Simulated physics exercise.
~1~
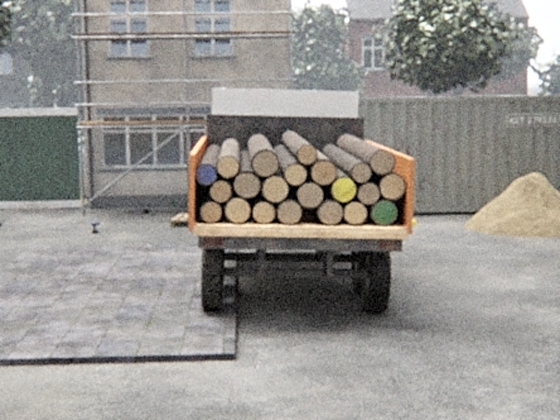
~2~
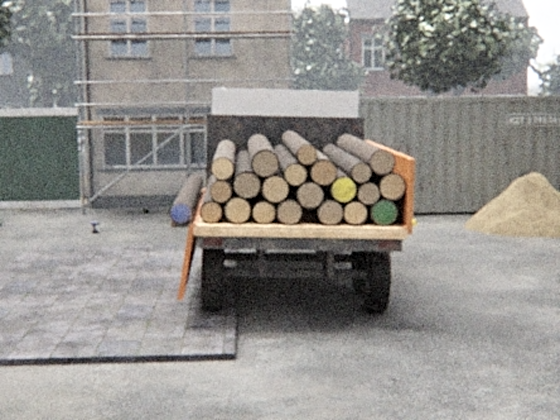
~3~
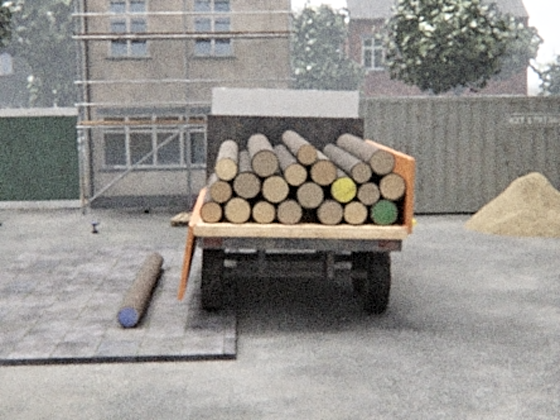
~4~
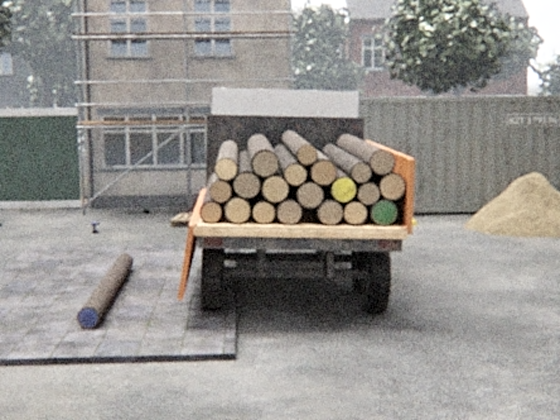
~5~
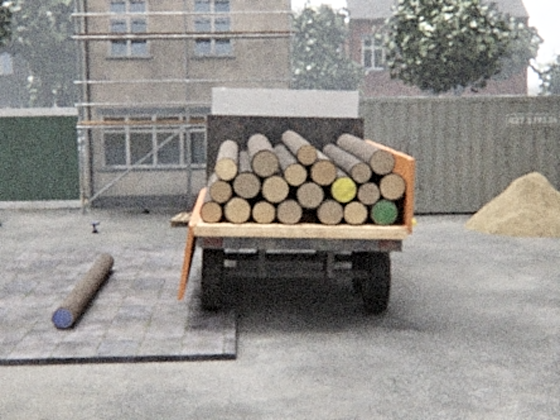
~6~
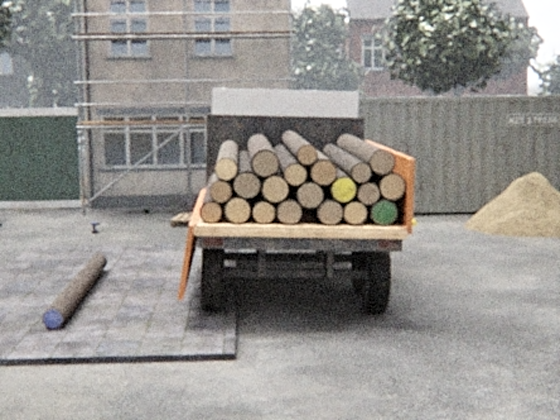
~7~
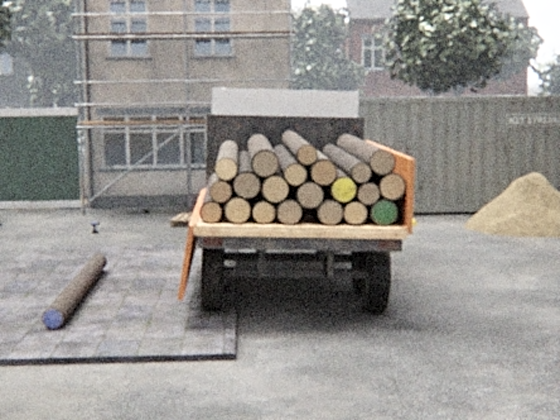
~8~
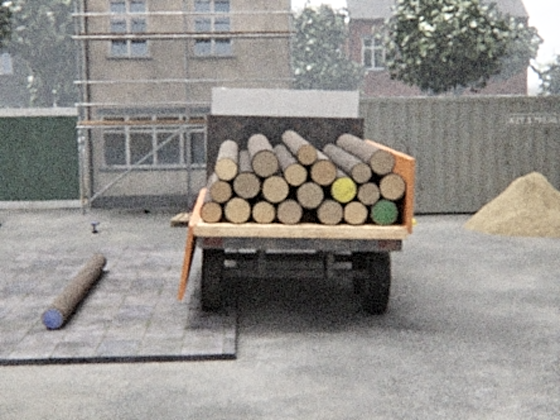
In a paved yard in front of a scaffolded building, the left side board of a parked flatbed truck swung down and the blue-ended log dropped off, rolled a short way left and stopped, while the other logs stayed stacked on the bed.
